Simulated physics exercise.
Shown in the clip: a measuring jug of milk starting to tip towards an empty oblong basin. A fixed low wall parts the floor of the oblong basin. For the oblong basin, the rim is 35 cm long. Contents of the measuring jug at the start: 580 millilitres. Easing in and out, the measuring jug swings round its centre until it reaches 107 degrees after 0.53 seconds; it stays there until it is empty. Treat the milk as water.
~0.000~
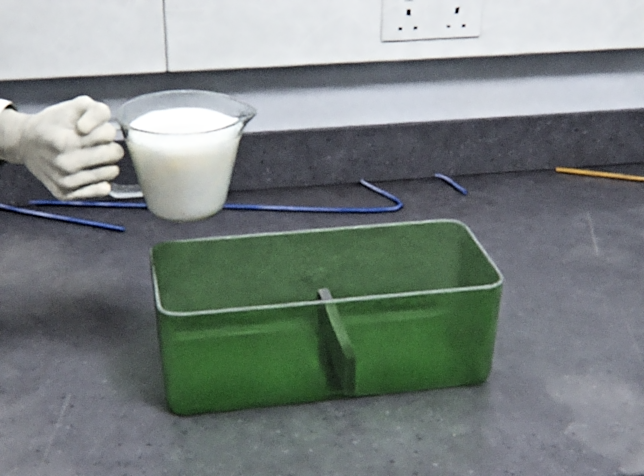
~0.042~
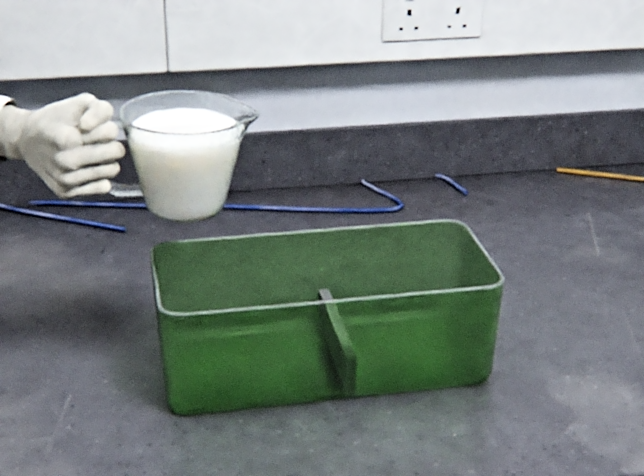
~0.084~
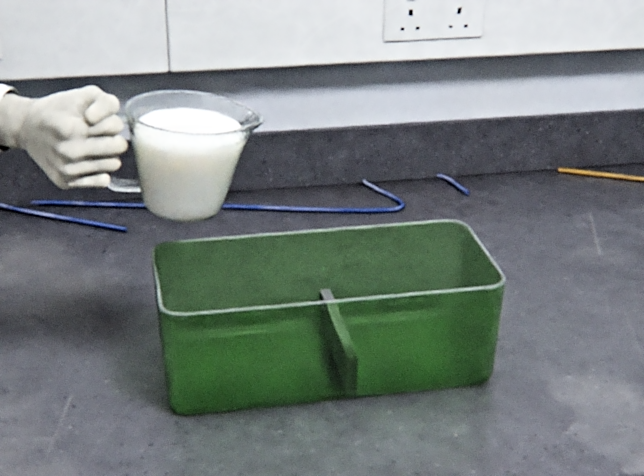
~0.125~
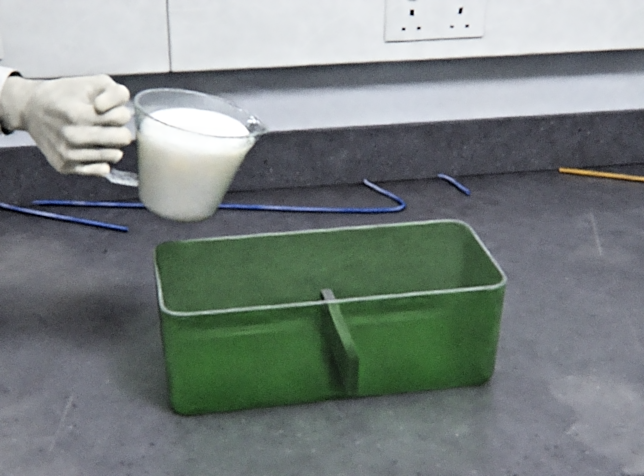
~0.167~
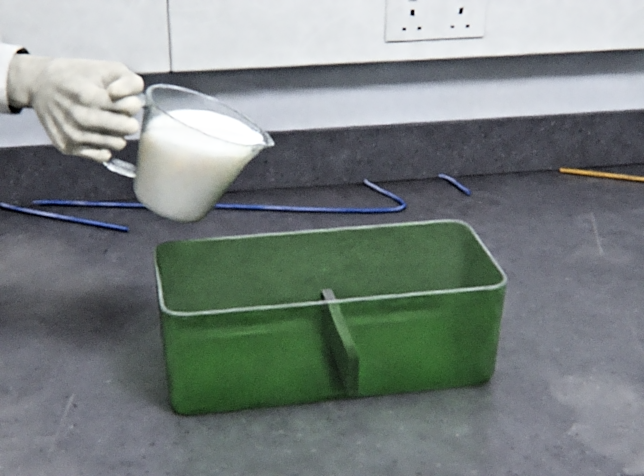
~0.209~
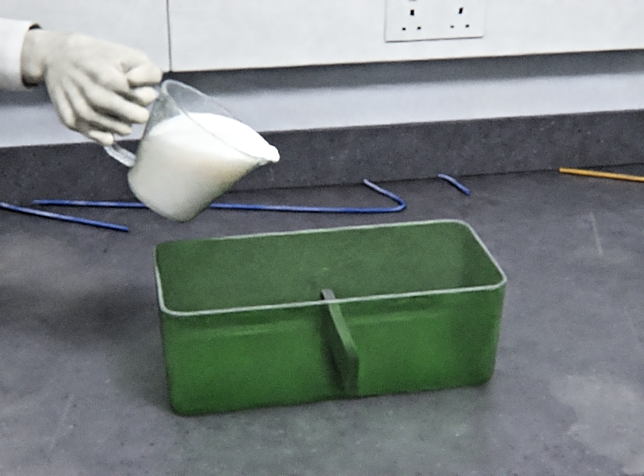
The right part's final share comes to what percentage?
It comes to roughly 11 %.
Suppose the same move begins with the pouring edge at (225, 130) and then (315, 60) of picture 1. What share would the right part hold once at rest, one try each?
I'd expect close to 10 per cent and then close to 85 per cent.
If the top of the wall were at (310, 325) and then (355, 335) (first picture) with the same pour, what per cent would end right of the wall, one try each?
The first try gives 35 percent and the second 15 percent.
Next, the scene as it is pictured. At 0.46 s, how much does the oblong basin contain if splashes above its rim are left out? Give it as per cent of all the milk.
Around 42 percent.
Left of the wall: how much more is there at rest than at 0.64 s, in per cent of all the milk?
Around 0 in a hundred.
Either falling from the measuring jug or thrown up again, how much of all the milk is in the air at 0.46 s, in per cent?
Close to 26 in a hundred.
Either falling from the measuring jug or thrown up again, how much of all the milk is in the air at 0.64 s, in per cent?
Near 8 per cent, I'd say.
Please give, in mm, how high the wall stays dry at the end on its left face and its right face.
Some 28 mm on the left and 44 mm on the right.
By 0.46 s the tilt is 102° and 31 per cent is still to pour, 39 is left of the wall and 3 right of it.
By 0.64 s the tilt is 107° and 2 per cent is still to pour, 85 is left of the wall and 4 right of it.
By 0.82 s the tilt is 107° and 0 per cent is still to pour, 86 is left of the wall and 10 right of it.
By 1.03 s the tilt is 107° and 0 per cent is still to pour, 86 is left of the wall and 11 right of it.
At rest 86 per cent lies left of the wall, 11 right of it and 3 outside.
